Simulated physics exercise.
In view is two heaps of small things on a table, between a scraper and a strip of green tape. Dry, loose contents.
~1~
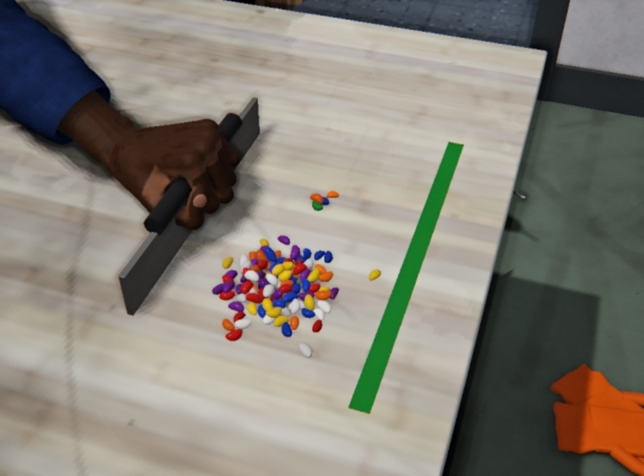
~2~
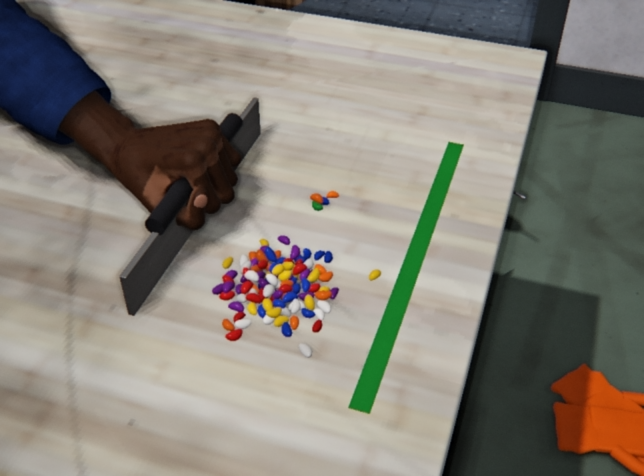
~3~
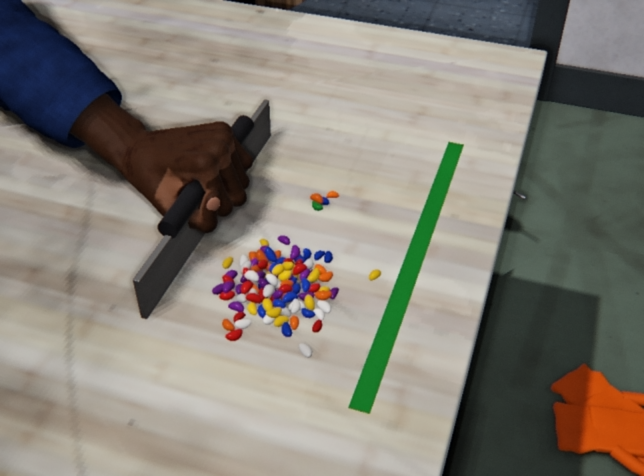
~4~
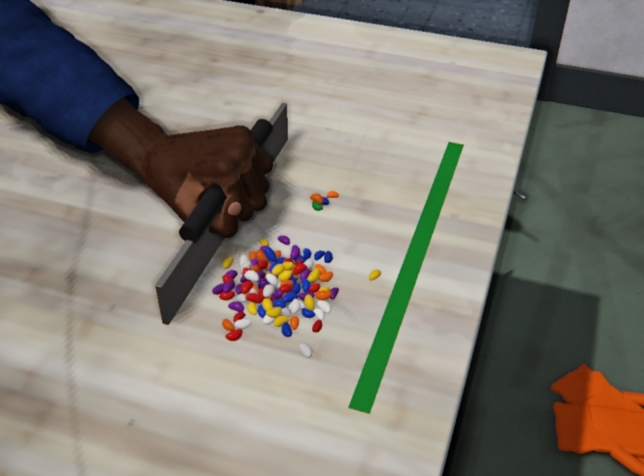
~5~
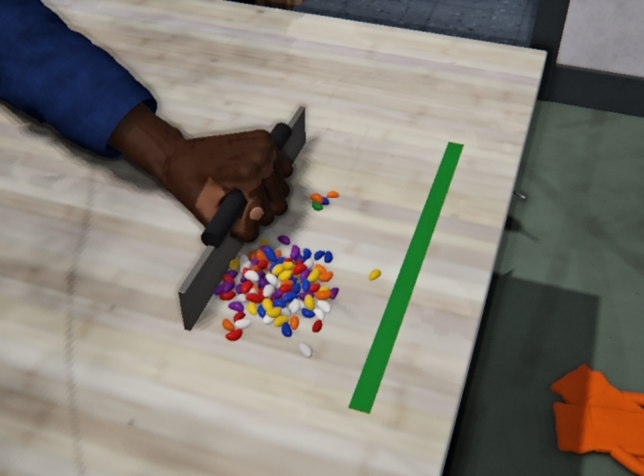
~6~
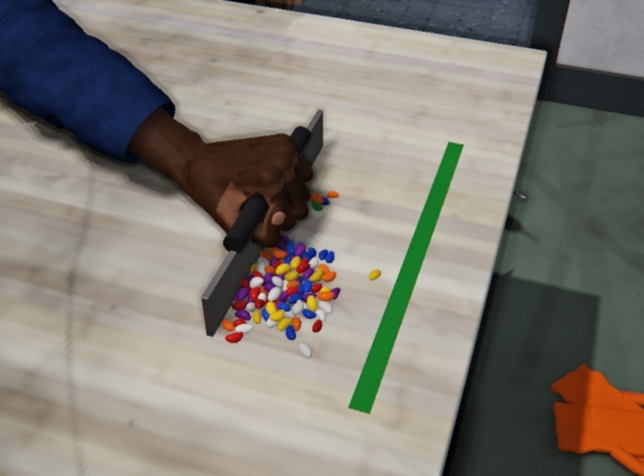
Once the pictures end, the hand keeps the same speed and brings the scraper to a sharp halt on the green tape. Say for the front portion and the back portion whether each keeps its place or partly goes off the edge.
At the end, the front portion is left missing some; the back portion is left whole.
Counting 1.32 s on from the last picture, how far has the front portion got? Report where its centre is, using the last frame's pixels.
I'd say its middle is near (434, 325).
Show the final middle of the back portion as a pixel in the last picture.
Centre at rest, last frame: Approx. (444, 227) px.
Then, 0.51 s on from there, scraper still moving, near (351, 208); front portion all on the table, its front near (411, 311); back portion all on the table, its front near (373, 212).
Then, 1.04 s on from there, scraper stopped at the green tape; front portion a little over the edge; back portion all on the table, its front near (447, 228).
In the end, scraper stopped at the green tape; front portion a little over the edge; back portion all on the table, its front near (447, 228).
